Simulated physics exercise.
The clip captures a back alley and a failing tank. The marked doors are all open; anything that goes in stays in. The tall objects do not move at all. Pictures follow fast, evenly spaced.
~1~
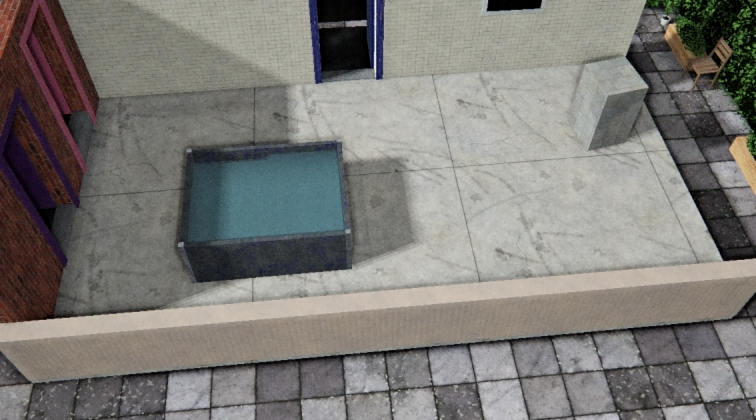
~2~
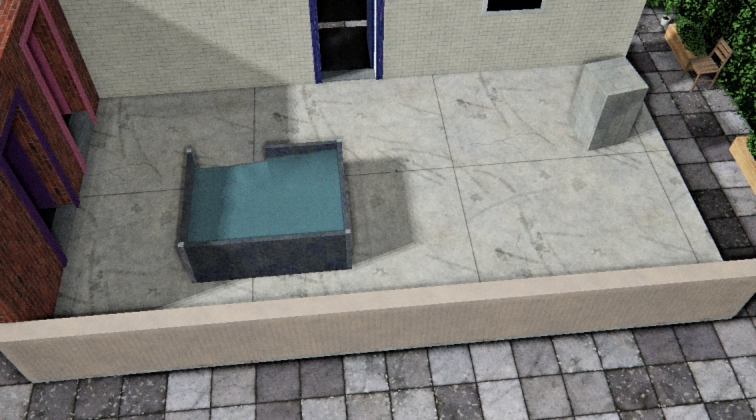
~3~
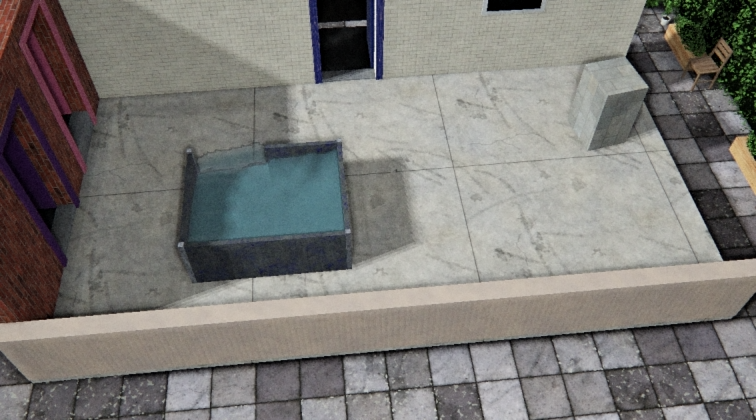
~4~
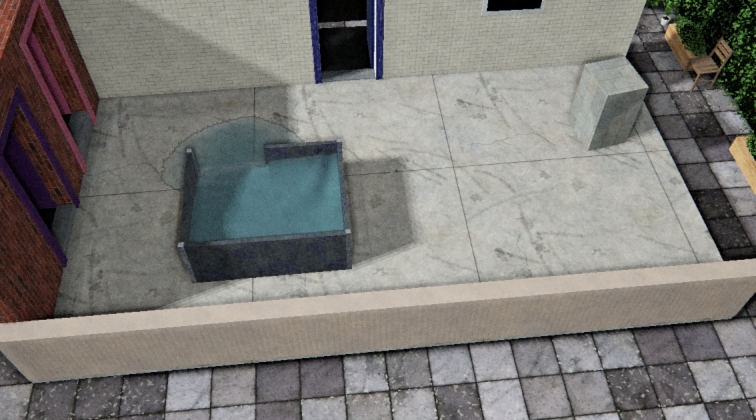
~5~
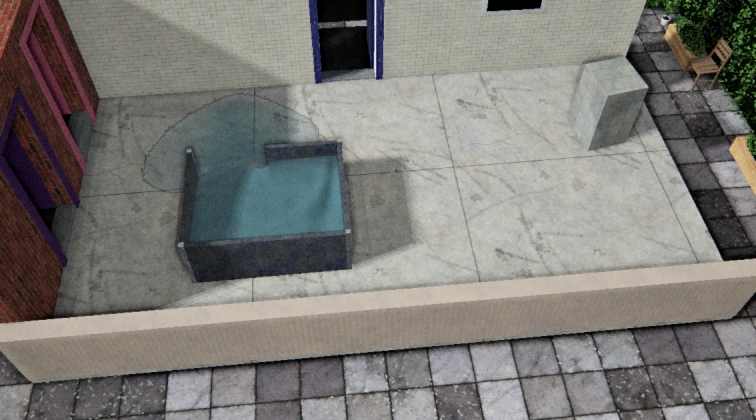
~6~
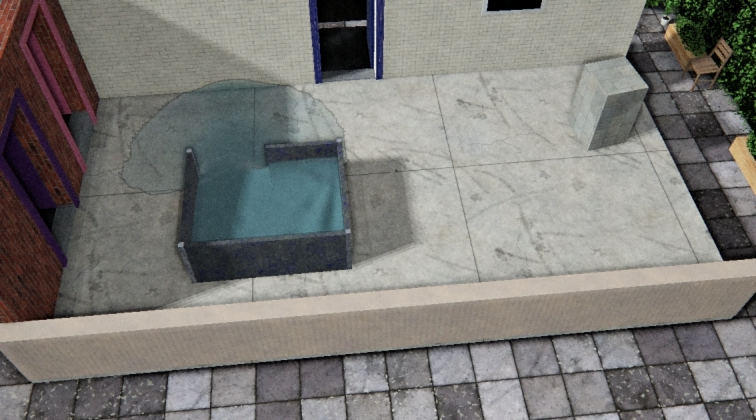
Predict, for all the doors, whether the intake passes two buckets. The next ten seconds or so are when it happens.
My prediction: At the purple door it does not pass two; at the pink door it does not pass two; at the blue door it passes two buckets.
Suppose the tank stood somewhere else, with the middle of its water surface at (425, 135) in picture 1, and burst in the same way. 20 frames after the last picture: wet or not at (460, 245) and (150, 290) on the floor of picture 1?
The first spot is untouched and the second is untouched.
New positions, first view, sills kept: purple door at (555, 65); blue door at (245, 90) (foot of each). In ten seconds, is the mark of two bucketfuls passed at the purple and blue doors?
Purple: Falls short; blue: Exceeds the limit.
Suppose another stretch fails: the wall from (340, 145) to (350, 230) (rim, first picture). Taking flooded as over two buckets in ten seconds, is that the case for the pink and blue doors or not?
So the pink one doesn't reach it and the blue one doesn't reach it.
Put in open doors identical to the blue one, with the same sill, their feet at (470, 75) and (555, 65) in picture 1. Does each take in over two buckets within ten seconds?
In order: Falls short; falls short.
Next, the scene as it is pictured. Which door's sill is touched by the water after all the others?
The purple-painted one.
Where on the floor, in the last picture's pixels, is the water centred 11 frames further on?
Somewhere near (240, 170).
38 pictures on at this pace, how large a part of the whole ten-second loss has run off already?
Near 55 in a hundred.
A moment on, water covers 20 % of the floor; the purple door not reached, the pink door wet at the sill, nothing in, the blue door under two buckets in.
Next, water covers 25 % of the floor; the purple door not reached, the pink door wet at the sill, nothing in, the blue door under two buckets in.
Then, water covers 55 % of the floor; the purple door wet at the sill, nothing in, the pink door wet at the sill, nothing in, the blue door over two buckets in.
Later, water covers 80 % of the floor; the purple door wet at the sill, nothing in, the pink door wet at the sill, nothing in, the blue door over two buckets in.
In the end, water covers 95 % of the floor; the purple door under two buckets in, the pink door wet at the sill, nothing in, the blue door over two buckets in.
